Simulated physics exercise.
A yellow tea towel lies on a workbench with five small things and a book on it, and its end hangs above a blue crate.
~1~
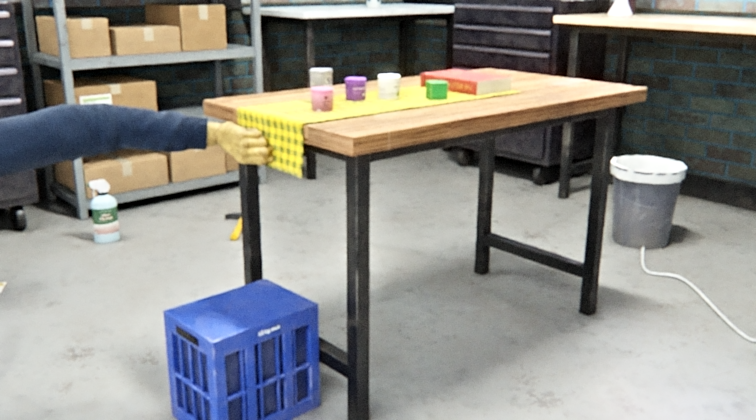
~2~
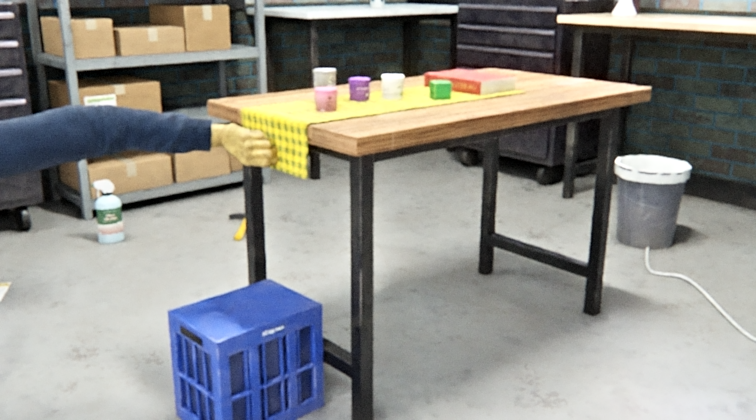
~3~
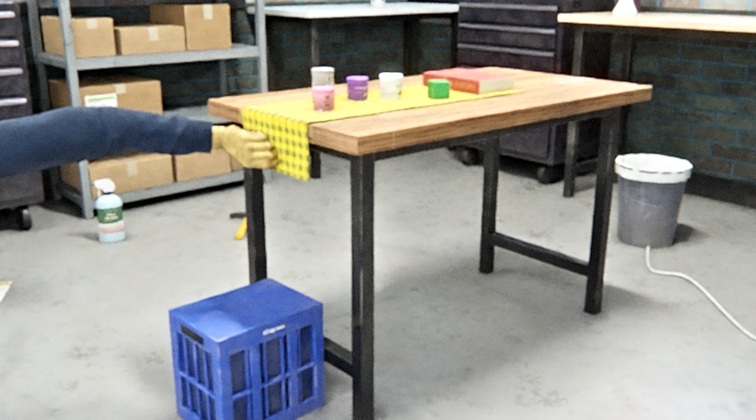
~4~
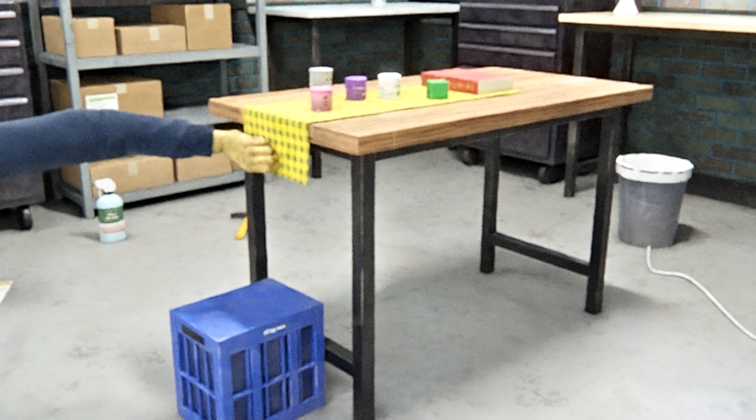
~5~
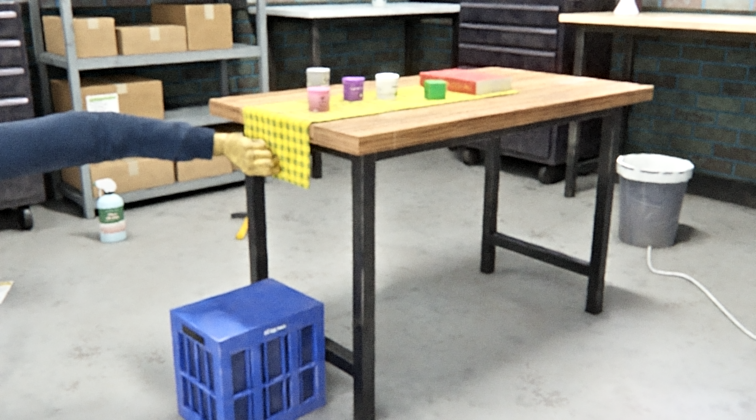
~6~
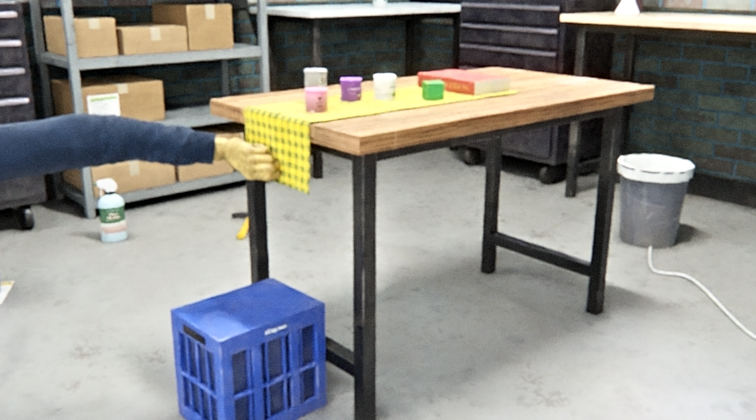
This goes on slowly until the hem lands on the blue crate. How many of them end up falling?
I expect the number going over to be three.
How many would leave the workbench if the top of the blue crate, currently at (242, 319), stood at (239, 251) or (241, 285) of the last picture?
Respectively 1 and 2.
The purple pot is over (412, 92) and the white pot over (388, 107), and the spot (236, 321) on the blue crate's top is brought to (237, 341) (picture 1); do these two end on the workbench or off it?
The purple pot ends up still on top and the white pot ends up off the top.
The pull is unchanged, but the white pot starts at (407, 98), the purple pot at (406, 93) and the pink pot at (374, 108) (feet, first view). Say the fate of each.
Result - white pot still up, purple pot still up, pink pot down.
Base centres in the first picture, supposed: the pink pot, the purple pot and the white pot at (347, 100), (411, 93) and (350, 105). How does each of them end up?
I reckon the pink pot takes a fall, the purple pot hangs on and the white pot takes a fall.
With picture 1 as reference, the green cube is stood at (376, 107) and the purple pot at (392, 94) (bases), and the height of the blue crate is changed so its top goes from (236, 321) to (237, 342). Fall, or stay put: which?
The green cube does not stay aboard, and the purple pot stays aboard.
Early on, hem near (278, 264); pink pot and grey can gone.
Midway, hem on the crate; pink pot, grey can and purple pot gone.
Finally, hem on the crate; pink pot, grey can and purple pot gone. The count of fallen things is three.
